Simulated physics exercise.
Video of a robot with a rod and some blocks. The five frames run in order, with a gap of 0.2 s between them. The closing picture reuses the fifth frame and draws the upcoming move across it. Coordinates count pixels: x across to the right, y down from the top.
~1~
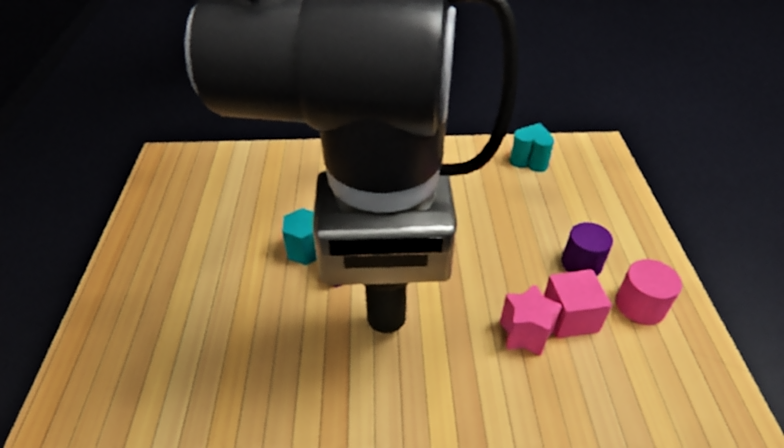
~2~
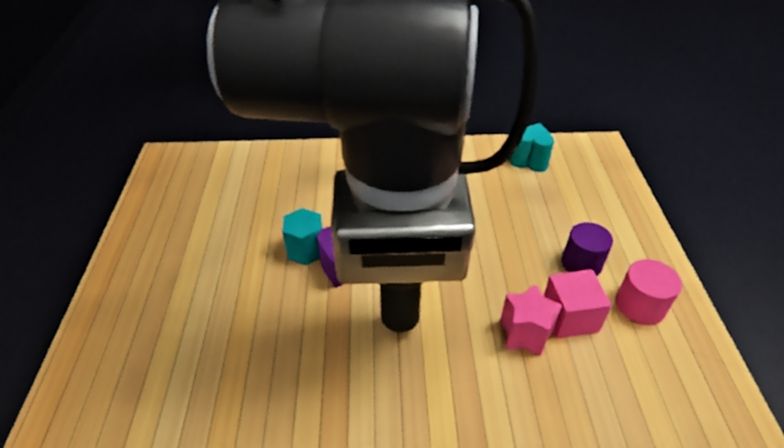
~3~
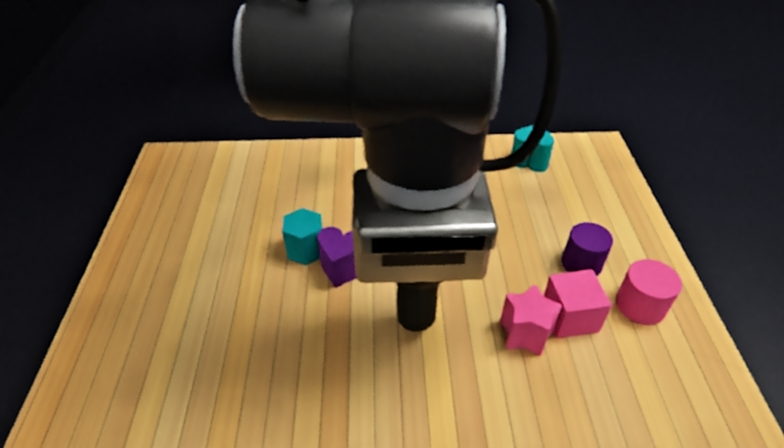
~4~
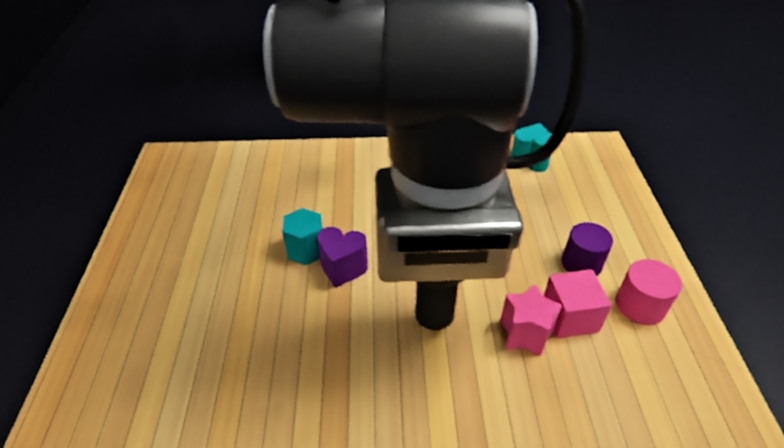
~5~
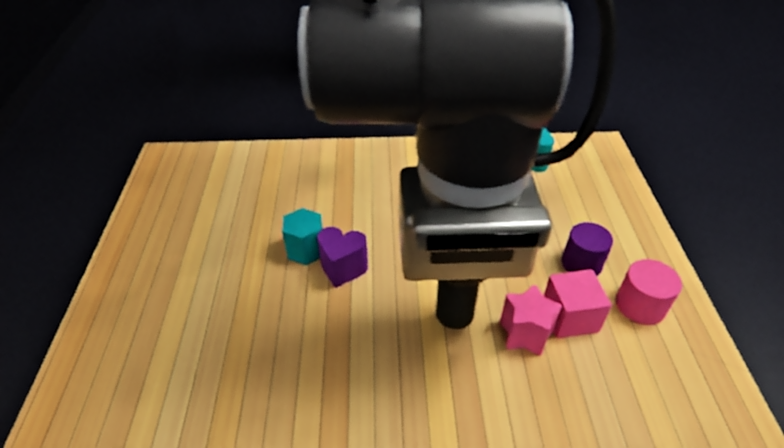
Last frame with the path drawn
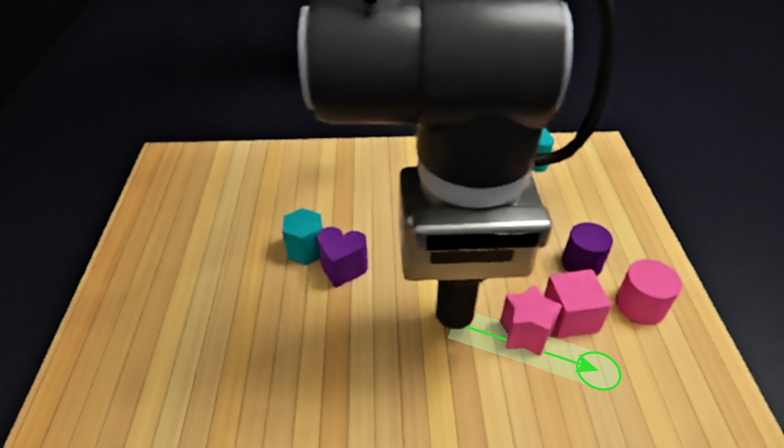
In the video, a black robot arm with a short rod slides gradually rightward above a wooden board, revealing a purple heart-shaped block beside a teal one and nearing a pink star-shaped block, while the blocks stay still.
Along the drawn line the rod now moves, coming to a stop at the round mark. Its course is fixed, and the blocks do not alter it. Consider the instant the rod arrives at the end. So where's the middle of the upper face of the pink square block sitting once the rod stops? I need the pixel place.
Somewhere near (613, 279).
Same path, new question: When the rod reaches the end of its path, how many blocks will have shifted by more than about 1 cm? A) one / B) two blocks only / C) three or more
Letter C.
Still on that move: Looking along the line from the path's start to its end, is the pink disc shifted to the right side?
No.
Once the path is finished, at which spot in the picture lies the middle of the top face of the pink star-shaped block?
I think it will end close to (633, 319).
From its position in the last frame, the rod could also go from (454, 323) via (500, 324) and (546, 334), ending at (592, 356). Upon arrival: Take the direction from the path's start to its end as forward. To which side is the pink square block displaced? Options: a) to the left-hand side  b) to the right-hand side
a.
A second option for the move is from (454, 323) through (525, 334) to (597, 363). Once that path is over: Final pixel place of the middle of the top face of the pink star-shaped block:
Most likely (652, 327).
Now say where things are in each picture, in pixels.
Rod's lower end at (387, 317); pink star-shaped block at (533, 306); pink square block at (580, 290); pink disc at (655, 278), in the first picture.
Rod at (400, 317); blocks still, in the second picture.
Rod at (416, 316); blocks still, in the third picture.
Rod at (435, 315); blocks still, in the fourth picture.
Rod at (455, 313); pink star-shaped block at (533, 306); pink square block at (580, 290); pink disc at (655, 278), in the fifth picture.
Drawn move, in a line from (454, 323) to (599, 370).
What follows on the original path. One third of the way, rod at (503, 329); pink star-shaped block at (548, 310); pink square block at (586, 289), turned 15° anticlockwise.
Two thirds of the way, rod at (552, 344); pink star-shaped block at (597, 319); pink square block at (607, 283), turned 35° anticlockwise; pink disc at (660, 275).
At the end, rod at (603, 361); pink star-shaped block at (633, 319), turned 40° anticlockwise; pink square block at (613, 279), turned 55° anticlockwise; pink disc at (666, 271).
